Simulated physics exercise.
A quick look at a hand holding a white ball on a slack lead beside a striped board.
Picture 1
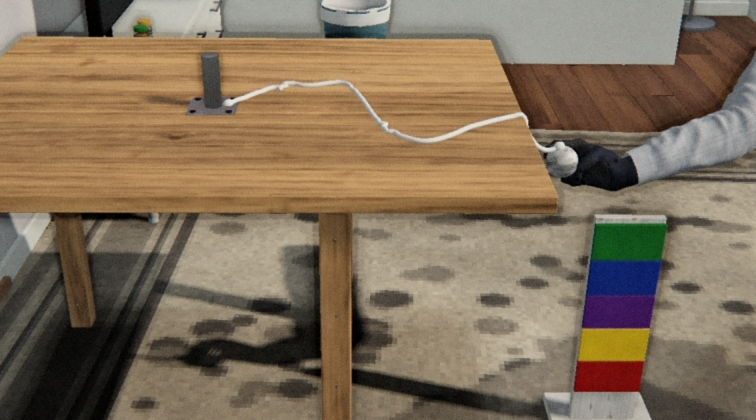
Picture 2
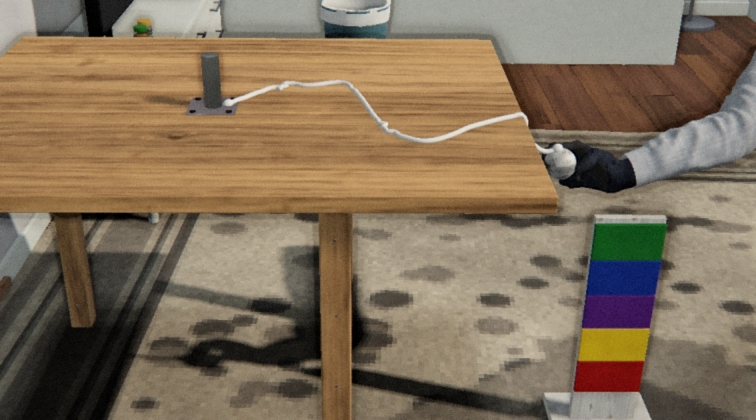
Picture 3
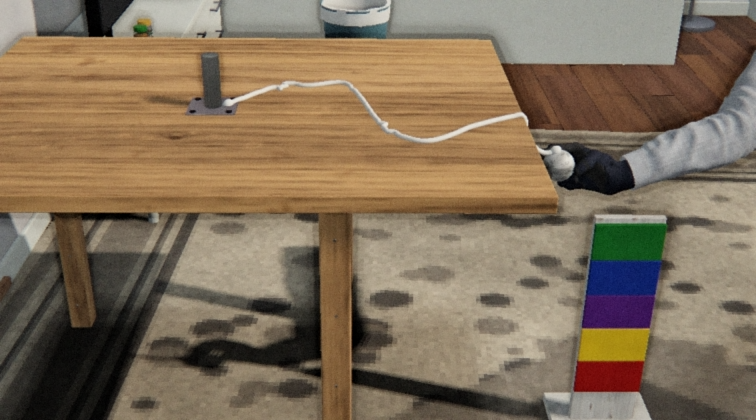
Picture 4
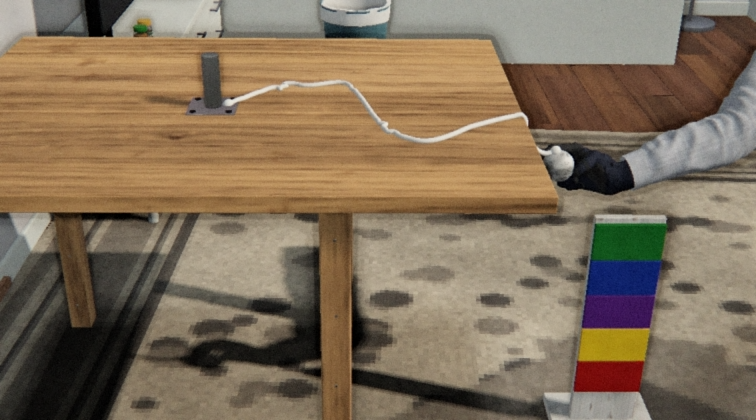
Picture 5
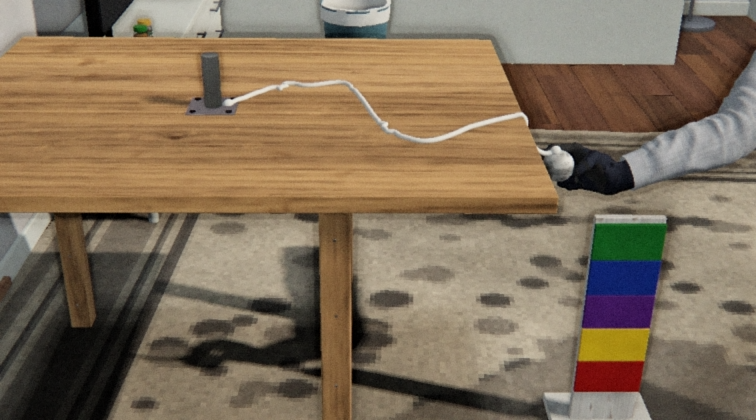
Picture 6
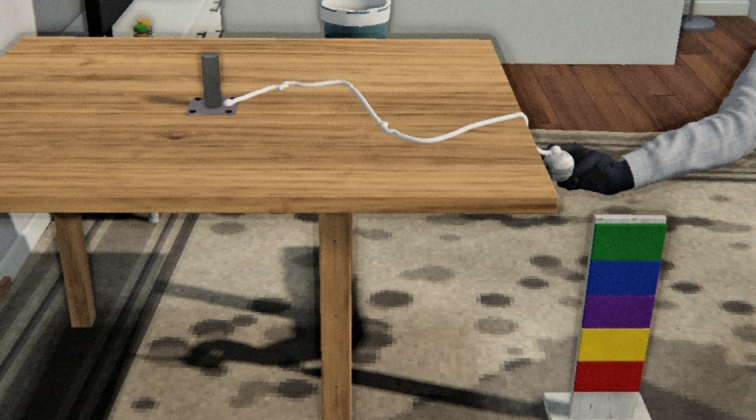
A gloved hand holding a white ball on a slack white cord at a wooden table's edge, barely moving throughout.
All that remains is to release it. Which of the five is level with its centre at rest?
Its centre hangs level with the yellow band.
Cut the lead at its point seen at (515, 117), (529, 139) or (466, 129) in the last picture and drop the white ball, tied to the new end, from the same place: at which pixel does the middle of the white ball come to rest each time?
About (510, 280), (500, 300) and (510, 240).
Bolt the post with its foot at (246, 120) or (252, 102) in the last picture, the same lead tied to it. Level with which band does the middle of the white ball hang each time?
In that order: Red; red.
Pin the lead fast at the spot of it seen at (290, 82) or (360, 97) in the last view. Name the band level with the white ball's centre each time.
One after the other, purple; blue.
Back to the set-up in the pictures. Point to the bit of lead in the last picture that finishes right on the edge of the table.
At (386, 125), roughly.
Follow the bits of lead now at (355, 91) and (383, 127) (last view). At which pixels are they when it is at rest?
The first at (421, 106), the second at (520, 118).
Soon after, ball near (521, 341); level with yellow.
After that, ball near (492, 327); level with yellow.
In the end, ball near (499, 332); level with yellow. Its middle rests at the yellow band.
